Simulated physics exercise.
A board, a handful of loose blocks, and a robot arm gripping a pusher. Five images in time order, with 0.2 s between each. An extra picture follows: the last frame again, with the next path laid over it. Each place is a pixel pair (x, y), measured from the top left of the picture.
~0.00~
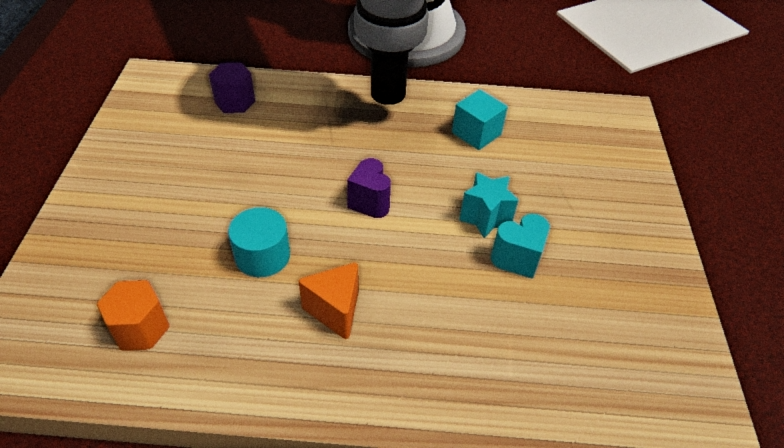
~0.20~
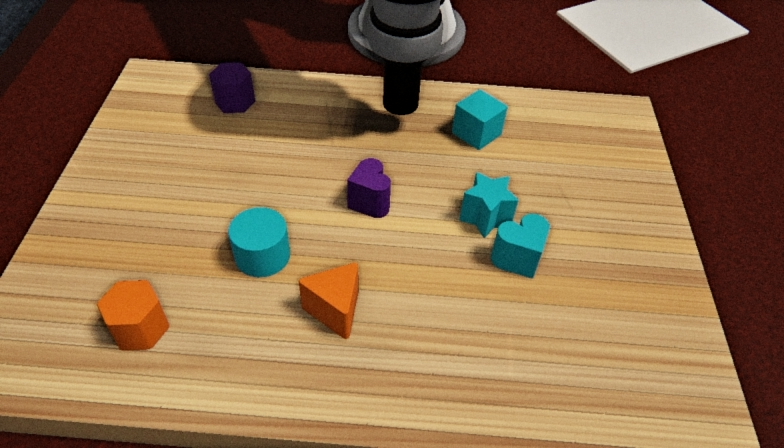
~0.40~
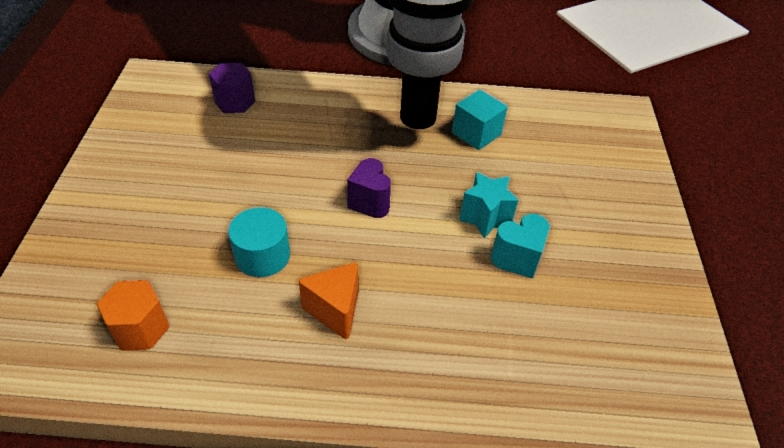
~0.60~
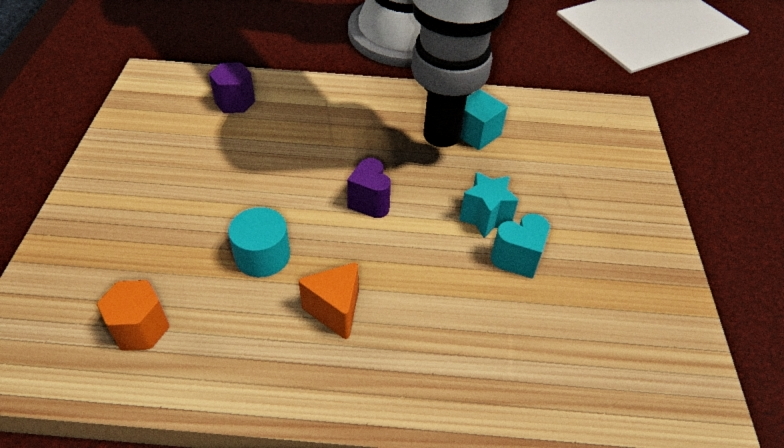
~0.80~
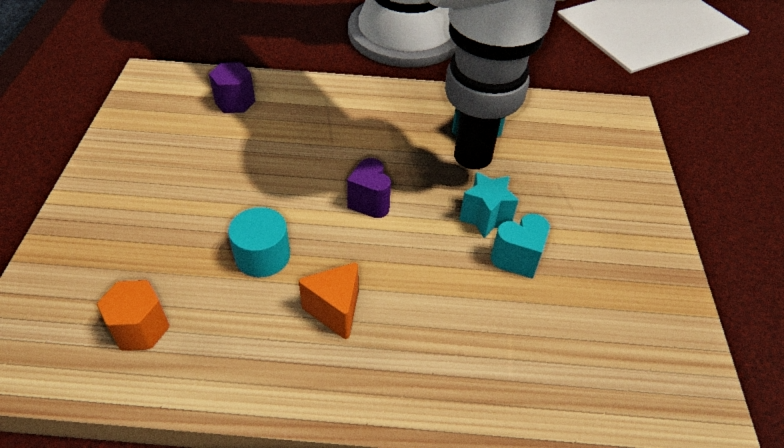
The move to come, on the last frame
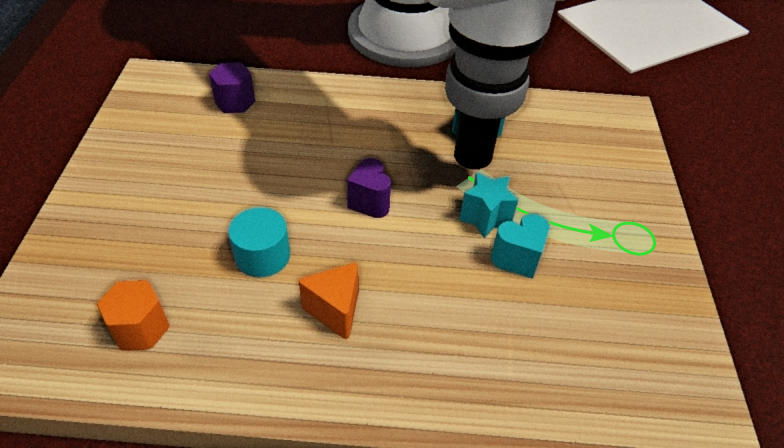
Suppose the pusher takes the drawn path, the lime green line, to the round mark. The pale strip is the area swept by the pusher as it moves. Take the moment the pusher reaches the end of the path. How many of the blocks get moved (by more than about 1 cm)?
I'd say one block gets moved.
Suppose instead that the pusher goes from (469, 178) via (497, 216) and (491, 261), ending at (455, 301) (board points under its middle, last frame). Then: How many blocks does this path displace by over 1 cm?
By the end of the path, two blocks have moved more than about a centimetre.
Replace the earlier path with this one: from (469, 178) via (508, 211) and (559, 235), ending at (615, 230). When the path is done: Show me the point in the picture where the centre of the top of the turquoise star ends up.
I'd guess (503, 211).
Drawn move, from (469, 178) through (515, 208) and (572, 229) to (634, 238).
On the path given first. One third of the way, pusher at (521, 187); turquoise star at (500, 200), turned 35° clockwise.
Two thirds of the way, pusher at (581, 209); turquoise star at (502, 201), turned 40° clockwise.
At the end, pusher at (645, 218); turquoise star at (502, 201), turned 40° clockwise; turquoise heart still.
